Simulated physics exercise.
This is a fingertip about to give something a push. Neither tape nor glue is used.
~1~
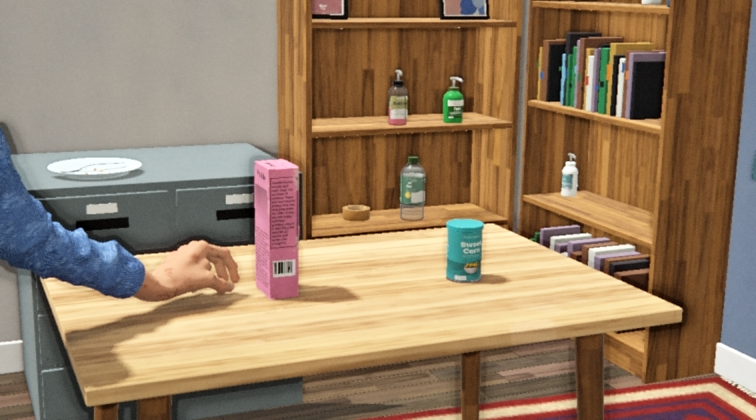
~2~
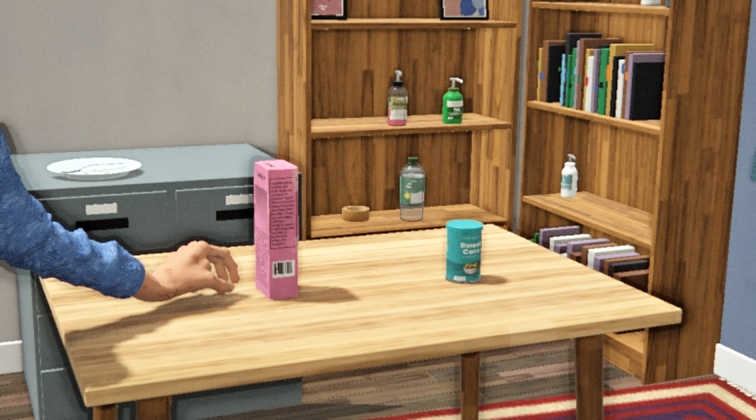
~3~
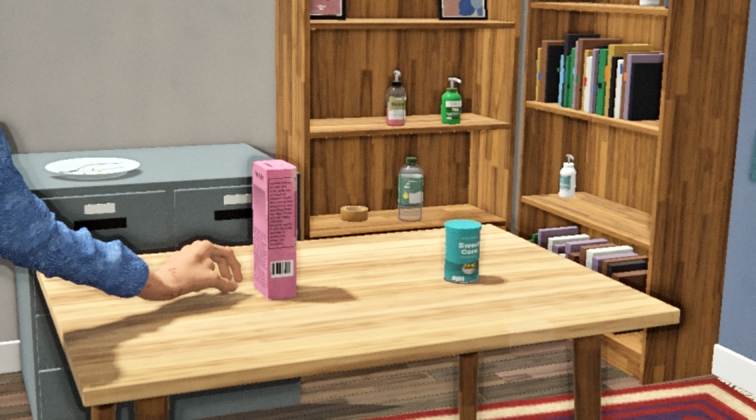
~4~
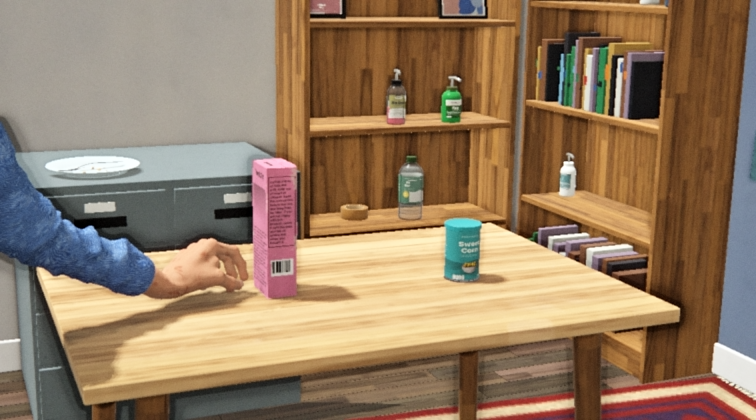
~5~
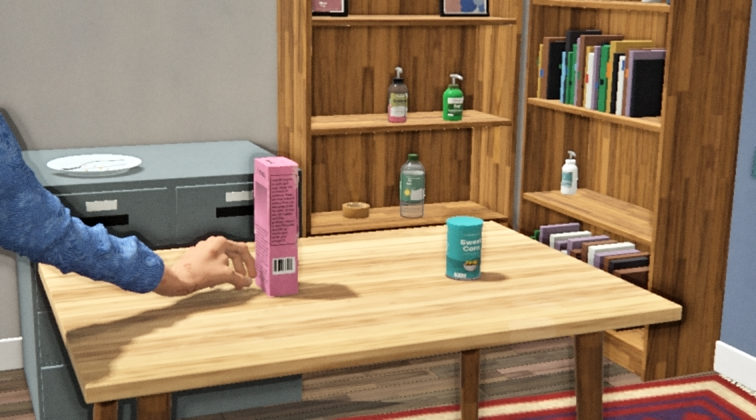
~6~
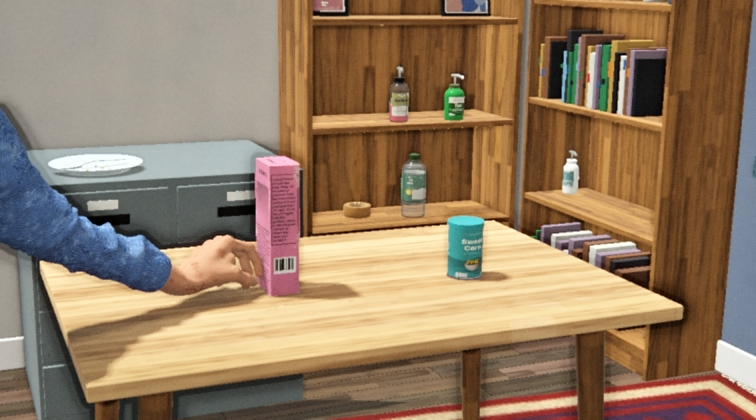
In this clip, a hand in a blue sleeve rests beside a tall pink carton on a wooden table and edges slightly right toward it, while the carton and a teal canister stay essentially still before wooden shelves.
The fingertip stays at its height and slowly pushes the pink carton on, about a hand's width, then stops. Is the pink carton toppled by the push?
Doesn't fall.
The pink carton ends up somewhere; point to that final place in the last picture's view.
It winds up at roughly (344, 220).
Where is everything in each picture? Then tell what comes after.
In the first frame, pink carton (277, 228).
In the second frame, pink carton (276, 230).
In the third frame, pink carton (275, 229).
In the fourth frame, pink carton (275, 228).
In the fifth frame, pink carton (276, 226).
In the sixth frame, pink carton (278, 225).
Then, 0.20 s on from there, pink carton shifted a little near (289, 224).
Then, 0.50 s on from there, pink carton shifted about its own width near (309, 223).
Then, 0.80 s on from there, pink carton shifted about its own width near (329, 222).
Then, 1.00 s on from there, pink carton shifted about its own width near (342, 220).
In the end, moved from the start, pink carton. At the end, from the last picture's camera, pink carton near (344, 220).
